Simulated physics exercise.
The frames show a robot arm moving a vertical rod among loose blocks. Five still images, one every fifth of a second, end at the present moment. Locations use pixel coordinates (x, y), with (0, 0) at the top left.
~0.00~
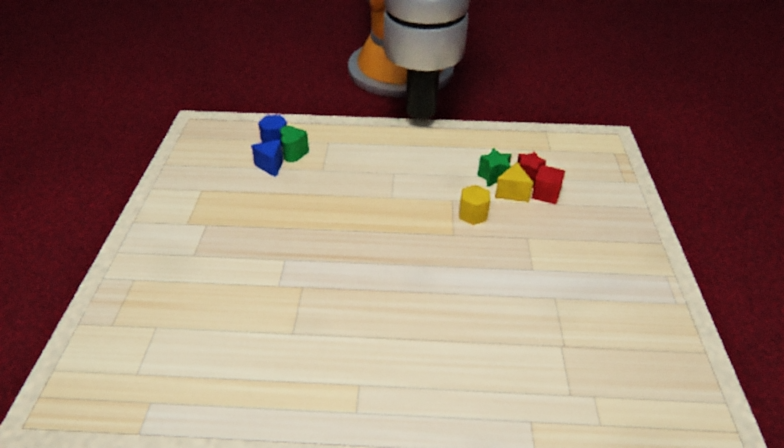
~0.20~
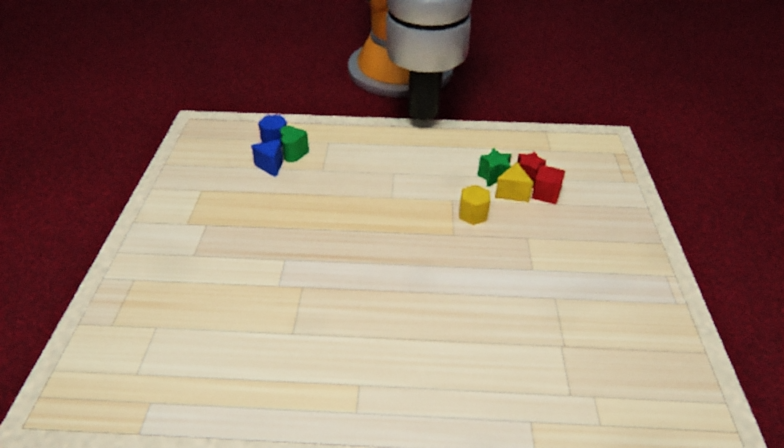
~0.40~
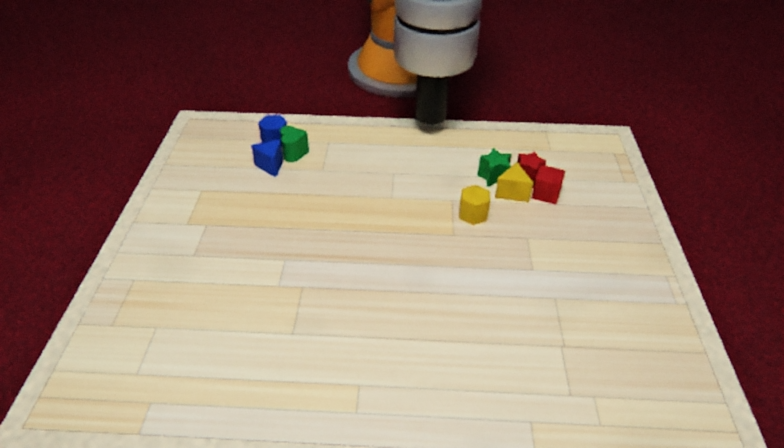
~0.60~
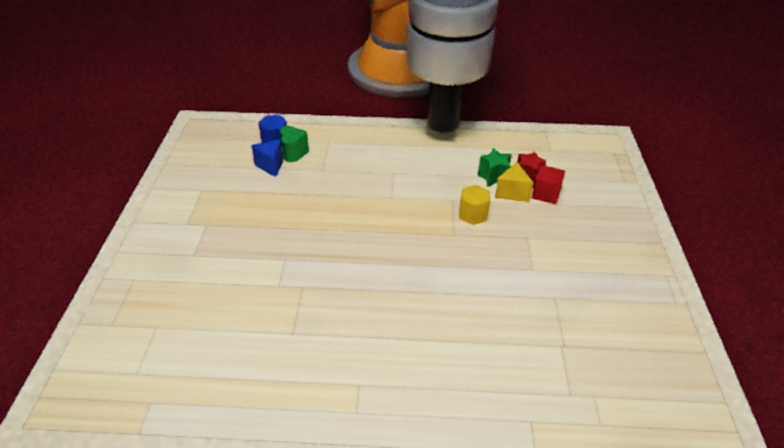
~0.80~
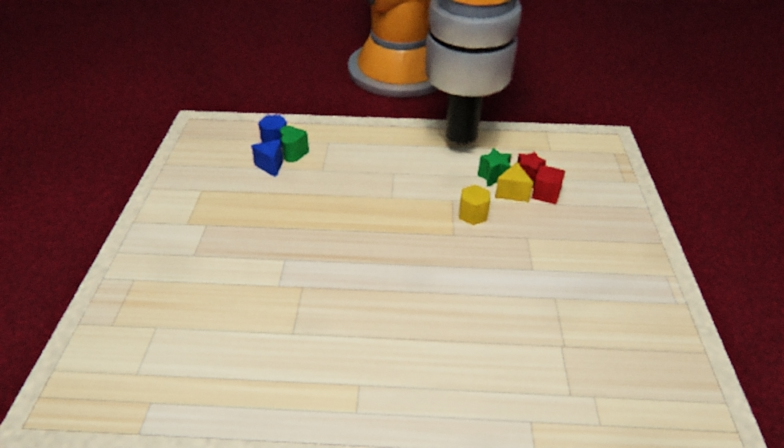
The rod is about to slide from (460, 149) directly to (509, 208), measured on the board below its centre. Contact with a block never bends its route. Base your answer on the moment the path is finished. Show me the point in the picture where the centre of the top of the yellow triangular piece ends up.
It should be at (564, 209) by then.
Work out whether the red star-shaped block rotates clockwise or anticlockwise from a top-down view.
The turn is anti-clockwise.
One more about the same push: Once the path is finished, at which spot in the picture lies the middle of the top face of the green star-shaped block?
It ends at (545, 194).
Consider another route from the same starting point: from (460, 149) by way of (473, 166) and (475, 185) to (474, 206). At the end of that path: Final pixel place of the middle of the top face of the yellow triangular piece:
It ends at (531, 185).
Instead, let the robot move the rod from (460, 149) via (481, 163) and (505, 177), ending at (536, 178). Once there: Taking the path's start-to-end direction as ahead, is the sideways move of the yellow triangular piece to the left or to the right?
Pushed right.
What follows on the original path. One third of the way, rod (477, 154); green star-shaped block (500, 160); yellow triangular piece (519, 176).
Two thirds of the way, rod (494, 174); green star-shaped block (523, 178), turned 15° anticlockwise; yellow triangular piece (539, 193), turned 25° clockwise; red star-shaped block (538, 161), turned 40° anticlockwise; red square block (560, 176).
At the end, rod (512, 195); yellow six-sided block still; green star-shaped block (545, 194), turned 30° anticlockwise; yellow triangular piece (564, 209), turned 15° clockwise; red star-shaped block (538, 161), turned 40° anticlockwise; red square block (564, 178).
